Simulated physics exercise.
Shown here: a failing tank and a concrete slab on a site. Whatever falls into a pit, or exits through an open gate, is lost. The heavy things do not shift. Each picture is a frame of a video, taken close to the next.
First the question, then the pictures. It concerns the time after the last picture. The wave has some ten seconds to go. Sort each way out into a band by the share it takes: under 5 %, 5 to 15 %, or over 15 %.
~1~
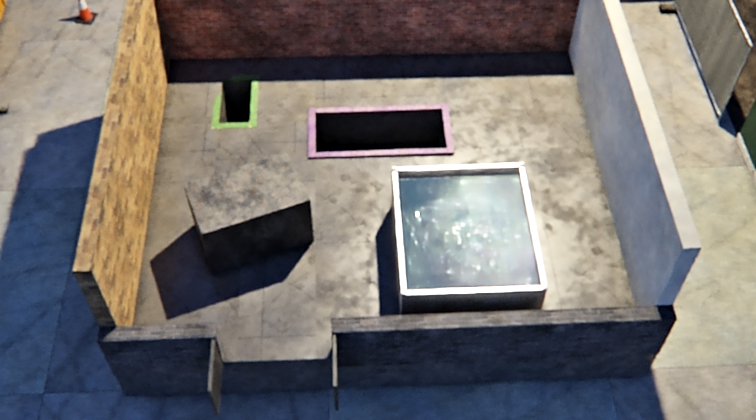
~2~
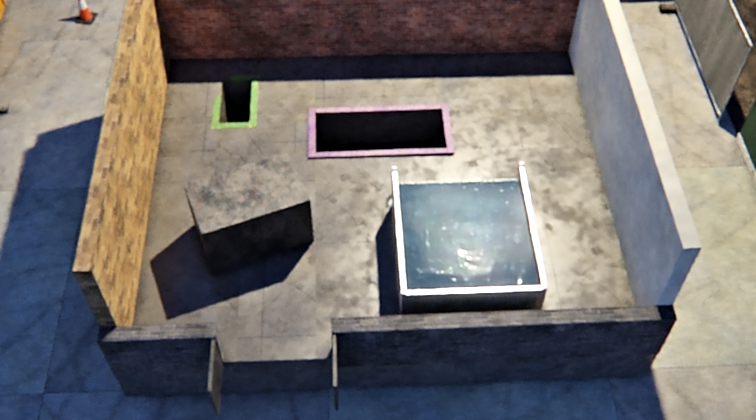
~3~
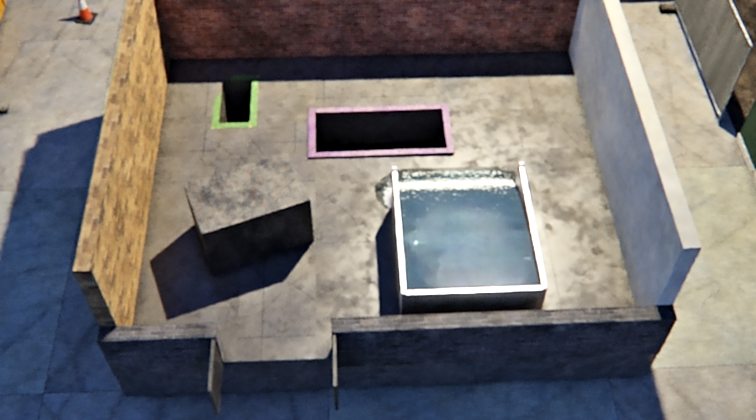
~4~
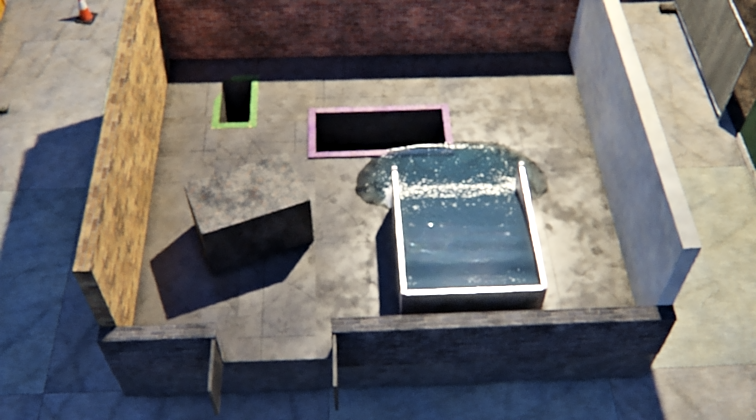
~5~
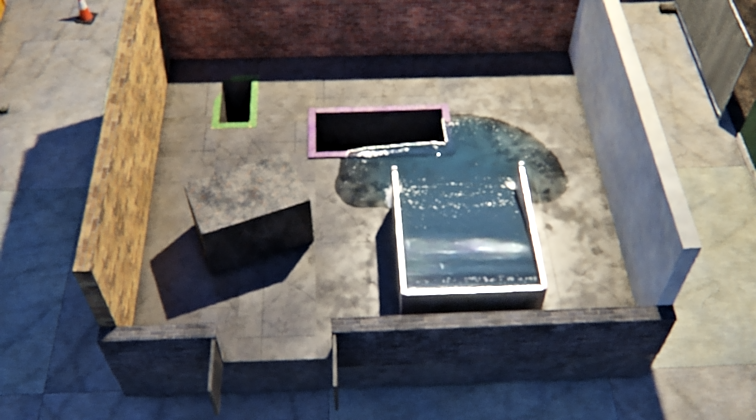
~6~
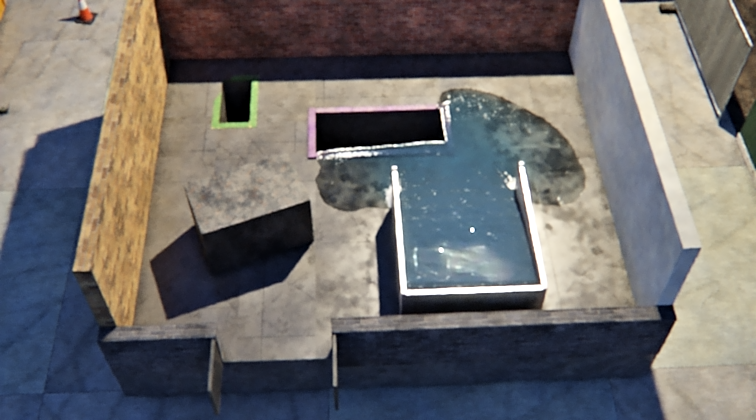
Shares: The gate takes under 5 %; the purple pit takes over 15 %; the green pit takes 5 to 15 %.
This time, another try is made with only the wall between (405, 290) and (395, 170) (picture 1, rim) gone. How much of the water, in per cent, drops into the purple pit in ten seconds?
In per cent: Purple 10.
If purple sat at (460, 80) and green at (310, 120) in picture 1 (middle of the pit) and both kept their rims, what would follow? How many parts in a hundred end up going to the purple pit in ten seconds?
The purple pit takes 55 per cent.
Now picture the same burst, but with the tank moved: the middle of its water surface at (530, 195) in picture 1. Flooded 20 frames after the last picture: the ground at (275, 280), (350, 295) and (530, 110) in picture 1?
Well, first one stays dry, second one stays dry, third one got wet.
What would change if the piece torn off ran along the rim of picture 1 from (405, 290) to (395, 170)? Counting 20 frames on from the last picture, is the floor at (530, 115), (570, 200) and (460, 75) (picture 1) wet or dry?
Listed in order, they come out without a puddle, without a puddle and without a puddle.
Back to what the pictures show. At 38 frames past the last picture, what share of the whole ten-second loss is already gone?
Share gone by then: About 90 %.
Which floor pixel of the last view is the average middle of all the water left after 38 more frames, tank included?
Near pixel (457, 164).
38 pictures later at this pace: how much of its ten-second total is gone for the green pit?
Roughly 50 per cent.
A moment on, water covers 30 % of the floor; the gate 0 %, the purple pit 14 %, the green pit 0 %.
Next, water covers 35 % of the floor; the gate 0 %, the purple pit 26 %, the green pit 0 %.
Then, water covers 45 % of the floor; the gate 0 %, the purple pit 34 %, the green pit 0 %.
Later, water covers 75 % of the floor; the gate 0 %, the purple pit 38 %, the green pit 4 %.
In the end, water covers 90 % of the floor; the gate 0 %, the purple pit 38 %, the green pit 8 %.
